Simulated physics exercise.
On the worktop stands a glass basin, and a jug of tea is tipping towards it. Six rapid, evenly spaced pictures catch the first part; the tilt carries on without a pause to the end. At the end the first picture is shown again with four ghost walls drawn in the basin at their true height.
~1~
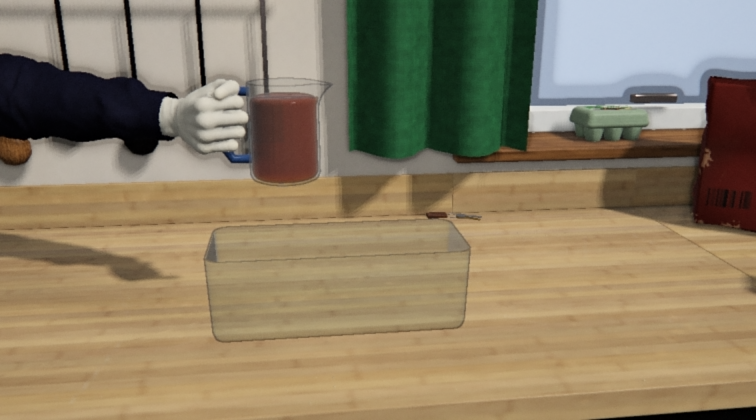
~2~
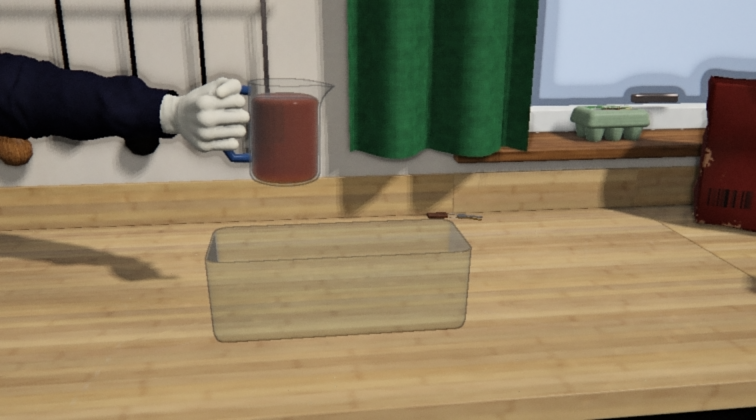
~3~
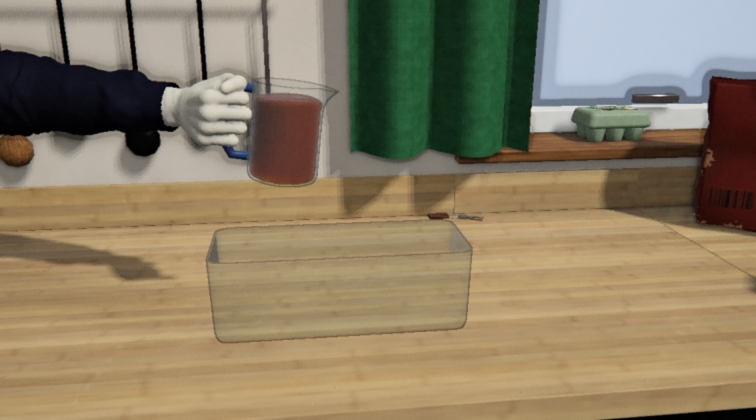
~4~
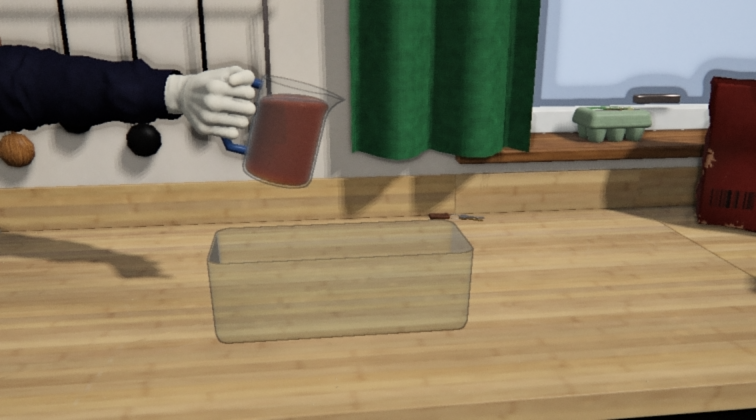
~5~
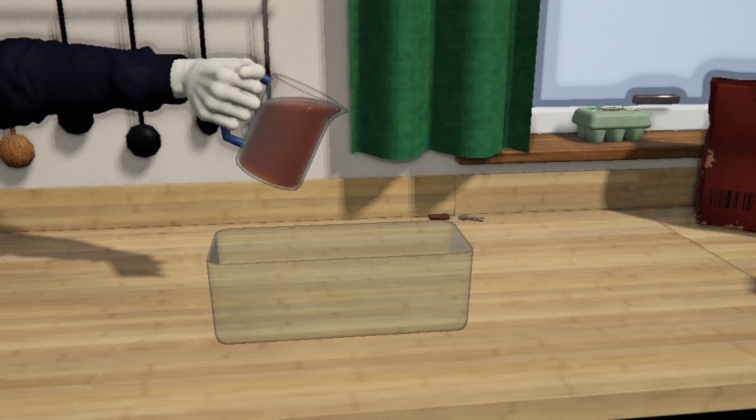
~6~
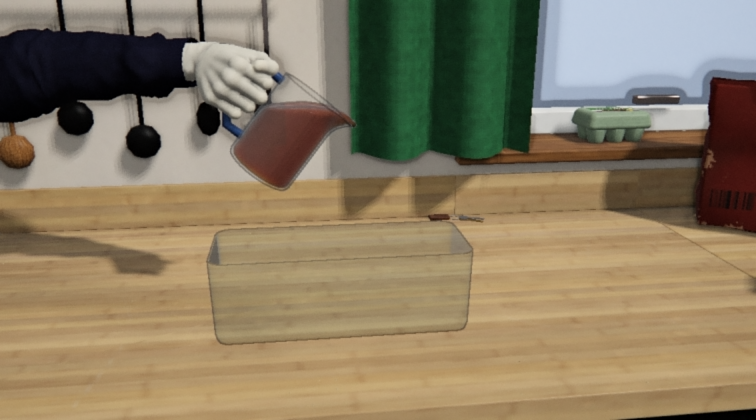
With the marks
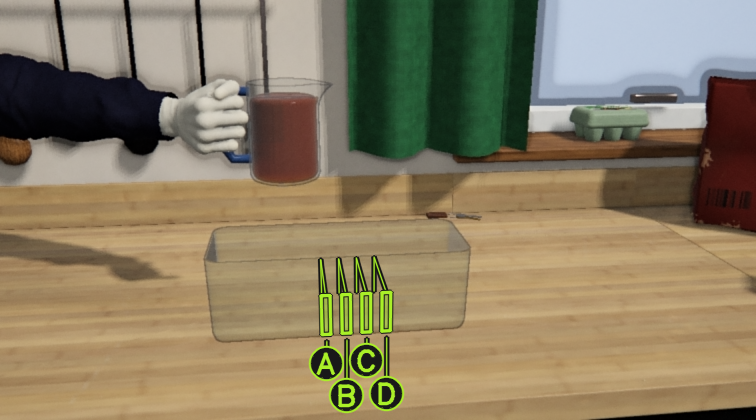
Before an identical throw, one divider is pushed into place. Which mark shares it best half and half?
D works best here.
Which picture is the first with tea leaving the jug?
Picture 6.
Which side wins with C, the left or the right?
The right one.
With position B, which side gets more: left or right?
More ends on the right.
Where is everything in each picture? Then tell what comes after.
Upright, lip at (331, 84); basin from (213, 340) to (464, 325); nothing has left yet, in the first picture.
Upright, lip at (333, 86); nothing has left yet, in the second picture.
Tipped about 7°, lip at (338, 91); nothing has left yet, in the third picture.
Tipped about 15°, lip at (344, 99); nothing has left yet, in the fourth picture.
Tipped about 26°, lip at (349, 111); nothing has left yet, in the fifth picture.
Tipped about 38°, lip at (351, 125); tea is over the lip, down to (351, 125), in the sixth picture.
In lime, A at (326, 341); B at (346, 339); C at (366, 338); D at (386, 337).
With A, about 7 % ends left of the wall and 90 % right of it; 3 % is lost outside.
With B, about 5 % ends left of the wall and 93 % right of it.
With C, about 15 % ends left of the wall and 83 % right of it.
With D, about 55 % ends left of the wall and 43 % right of it.
